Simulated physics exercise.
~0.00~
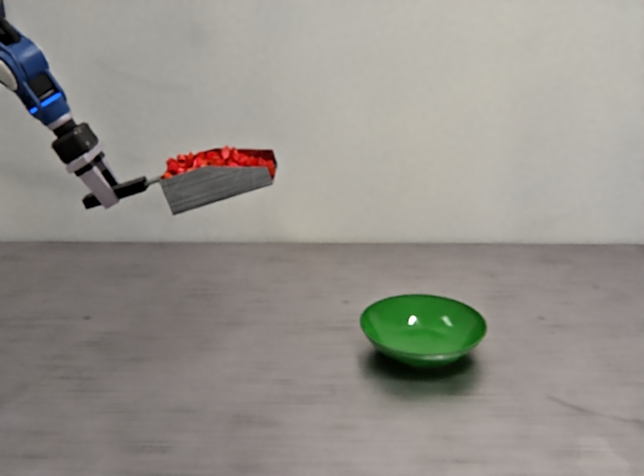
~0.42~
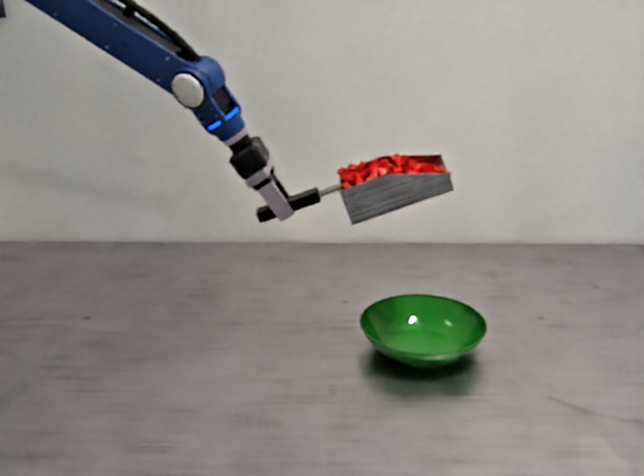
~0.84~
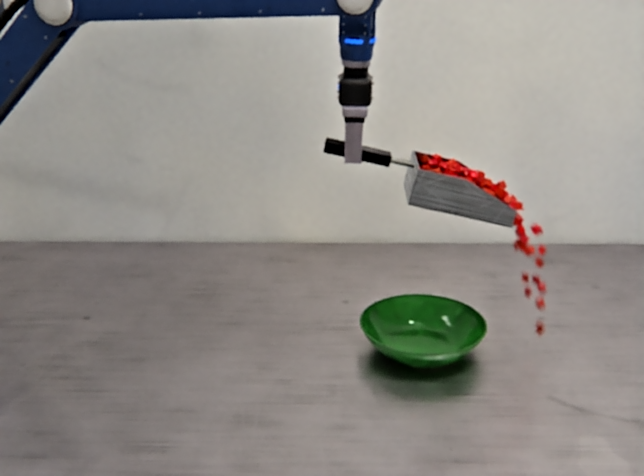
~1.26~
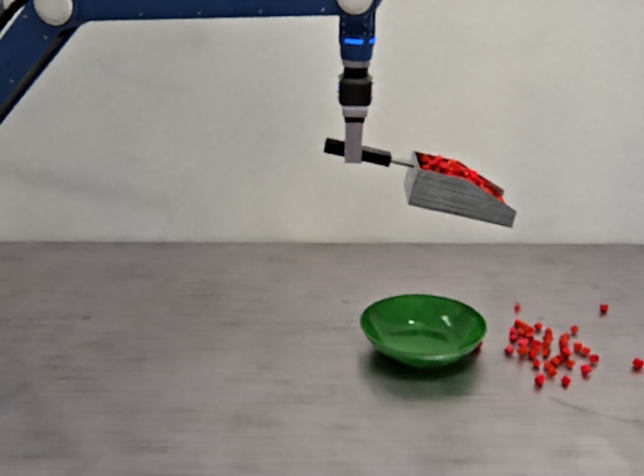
A blue and black robot arm holds a grey scoop heaped with small red pieces above a grey table, seen from the side against a pale wall. A shiny green bowl stands on the table, right of centre. The arm carries the scoop to the right, its open end tipped slightly upward, until it is above the bowl. It moves farther right and tilts the scoop forward, and red pieces spill from the front edge, falling past the bowl's right side. At the end, the scoop stays tilted, still holding many pieces, while others lie scattered on the table beside the bowl.
